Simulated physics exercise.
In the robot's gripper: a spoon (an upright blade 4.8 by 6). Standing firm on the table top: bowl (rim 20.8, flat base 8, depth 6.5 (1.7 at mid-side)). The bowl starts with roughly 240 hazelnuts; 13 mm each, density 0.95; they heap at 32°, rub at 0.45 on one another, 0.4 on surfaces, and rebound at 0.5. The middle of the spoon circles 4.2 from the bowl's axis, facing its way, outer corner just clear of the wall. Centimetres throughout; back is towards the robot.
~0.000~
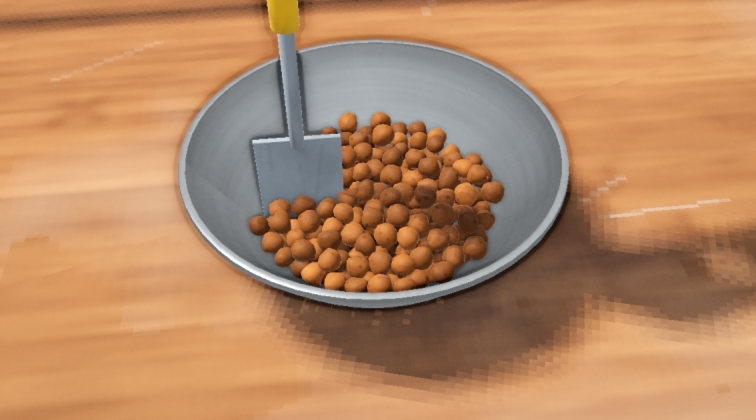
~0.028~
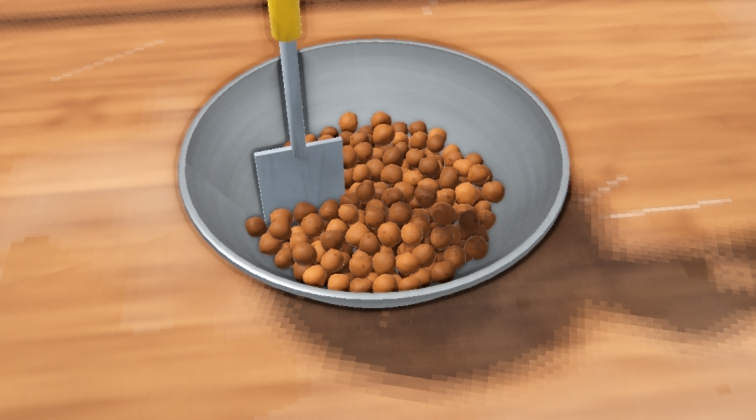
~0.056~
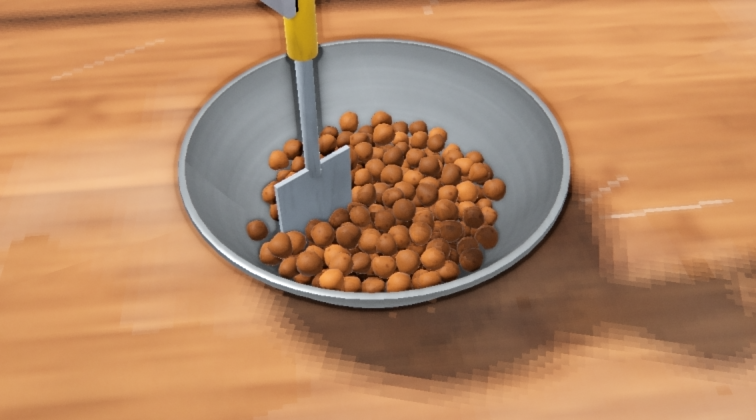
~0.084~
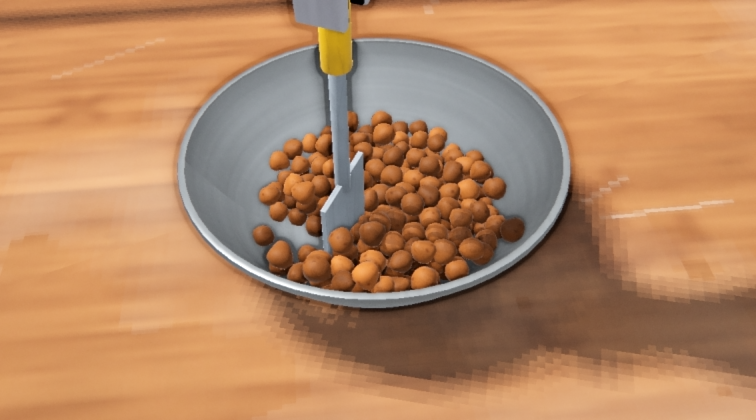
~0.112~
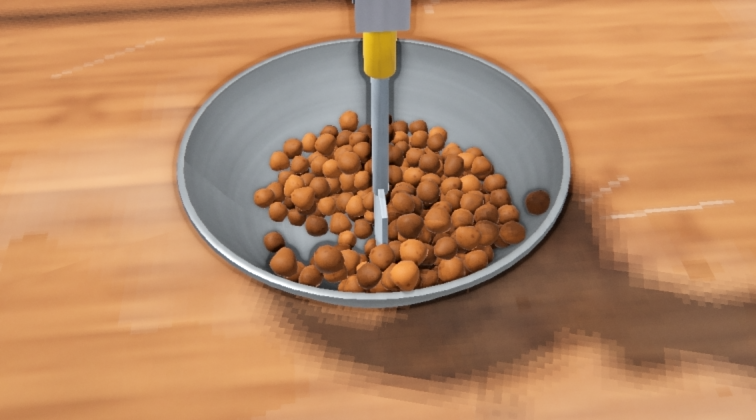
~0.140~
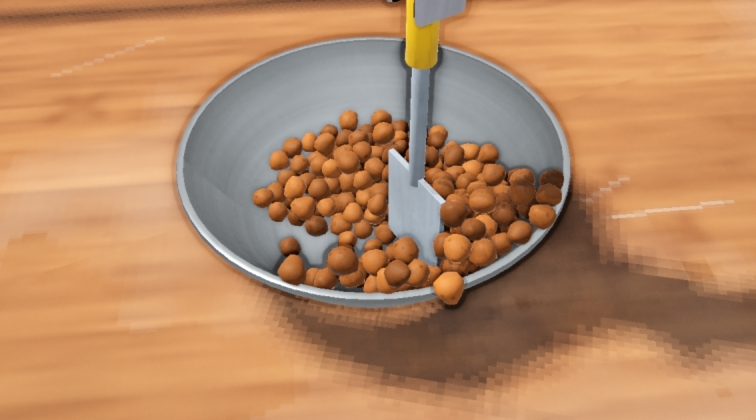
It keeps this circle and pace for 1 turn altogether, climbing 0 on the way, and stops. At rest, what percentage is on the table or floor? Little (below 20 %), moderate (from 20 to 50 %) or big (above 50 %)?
A moderate share, from 20 to 50 %, ends on the table or floor.
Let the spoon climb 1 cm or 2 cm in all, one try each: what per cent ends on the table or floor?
Some 25 and 20 per cent.
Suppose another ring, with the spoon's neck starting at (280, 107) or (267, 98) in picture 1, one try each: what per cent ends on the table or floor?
Some 30 and 25 per cent.
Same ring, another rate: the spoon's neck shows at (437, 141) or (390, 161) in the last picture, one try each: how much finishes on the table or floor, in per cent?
Some 40 and 15 per cent.
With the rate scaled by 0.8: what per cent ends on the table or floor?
Some 15 per cent.
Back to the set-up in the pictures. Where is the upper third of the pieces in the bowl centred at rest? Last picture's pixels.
At about (336, 243).
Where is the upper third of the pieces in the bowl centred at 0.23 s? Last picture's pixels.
Near (471, 109).
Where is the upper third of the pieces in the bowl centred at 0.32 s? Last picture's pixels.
At about (313, 94).
After 0.23 s, 206° round, highest piece 10 above the table; 215 in the bowl, 22 in flight or on the tool.
After 0.32 s, 296° round, highest piece 12 above the table; 194 in the bowl, 20 on the table or floor, 23 in flight or on the tool.
After 0.57 s, 0° round, highest piece 6 above the table; 173 in the bowl, 63 on the table or floor, 1 in flight or on the tool.
After 1.27 s, 0° round, highest piece 5 above the table; 173 in the bowl, 64 on the table or floor.
In the end, 173 in the bowl, 64 on the table or floor. That is 27 % on the table or floor.
